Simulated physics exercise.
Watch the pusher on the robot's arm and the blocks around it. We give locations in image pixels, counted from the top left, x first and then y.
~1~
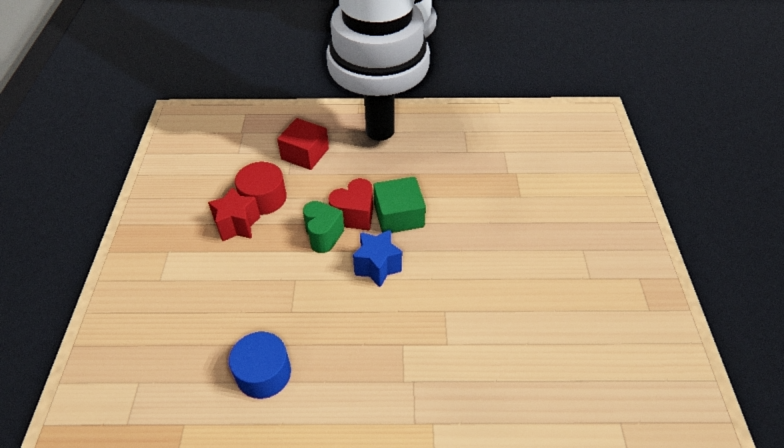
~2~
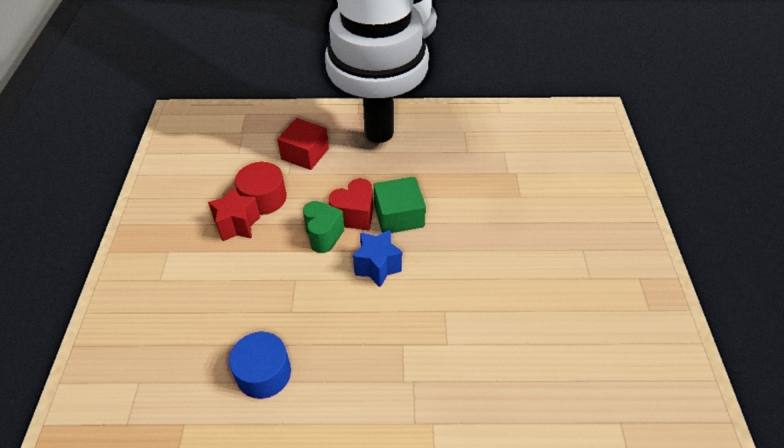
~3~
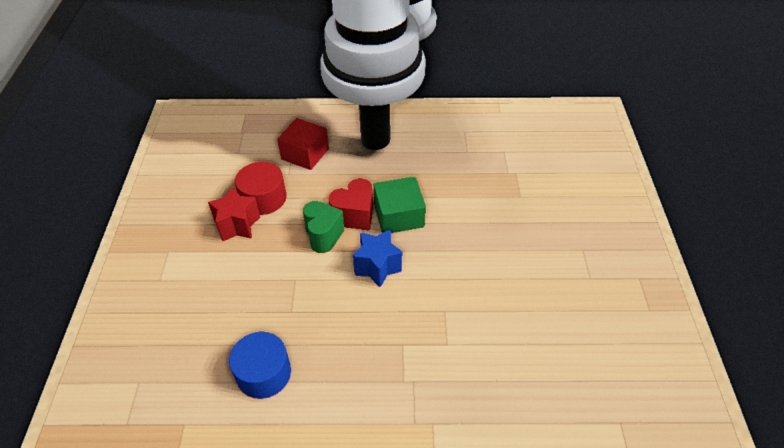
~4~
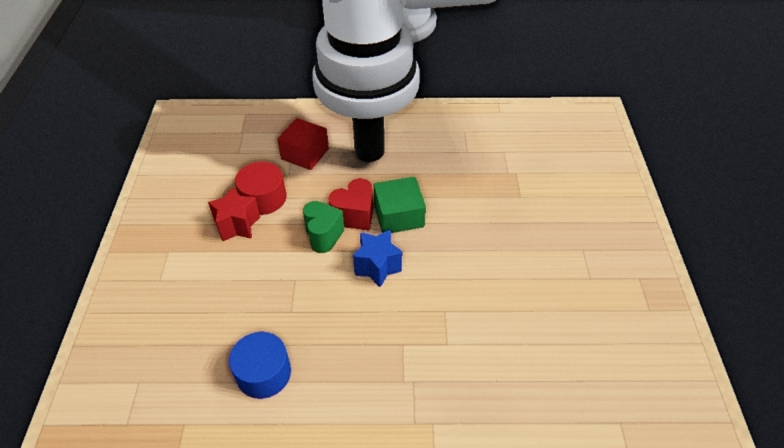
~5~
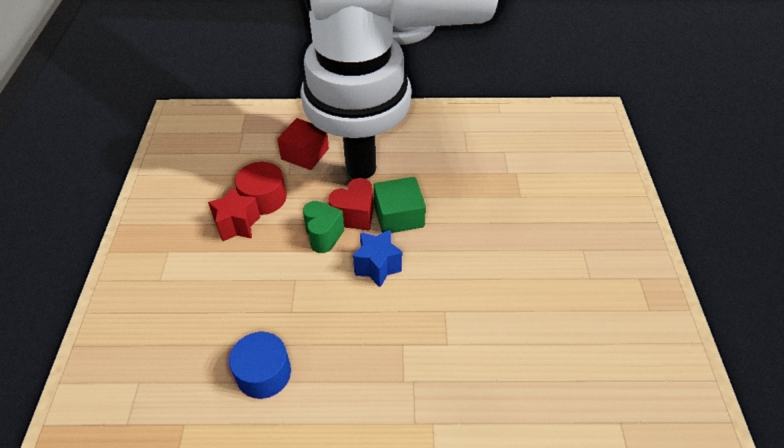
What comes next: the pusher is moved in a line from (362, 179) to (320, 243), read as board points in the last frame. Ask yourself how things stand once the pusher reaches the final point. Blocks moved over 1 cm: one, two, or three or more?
The number of blocks that move over 1 cm is two.
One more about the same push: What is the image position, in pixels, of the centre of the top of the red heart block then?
(352, 224)
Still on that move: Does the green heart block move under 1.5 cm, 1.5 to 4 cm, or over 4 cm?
Past 4 cm.
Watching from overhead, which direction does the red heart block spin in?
Looking from above, the answer is counterclockwise.
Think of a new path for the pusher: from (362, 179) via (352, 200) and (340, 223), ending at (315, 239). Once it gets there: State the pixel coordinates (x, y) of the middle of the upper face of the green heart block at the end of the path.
It comes to (289, 247).
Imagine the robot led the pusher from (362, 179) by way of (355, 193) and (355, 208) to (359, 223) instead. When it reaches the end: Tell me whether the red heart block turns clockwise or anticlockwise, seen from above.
From above, the turn goes clockwise.
What follows on the original path. Halfway along, pusher at (340, 201); green heart block at (315, 223), turned 30° clockwise; red heart block at (355, 210).
At the end, pusher at (318, 234); green heart block at (298, 252), turned 35° clockwise; red heart block at (352, 224), turned 40° anticlockwise; blue star at (381, 250); green square block still.
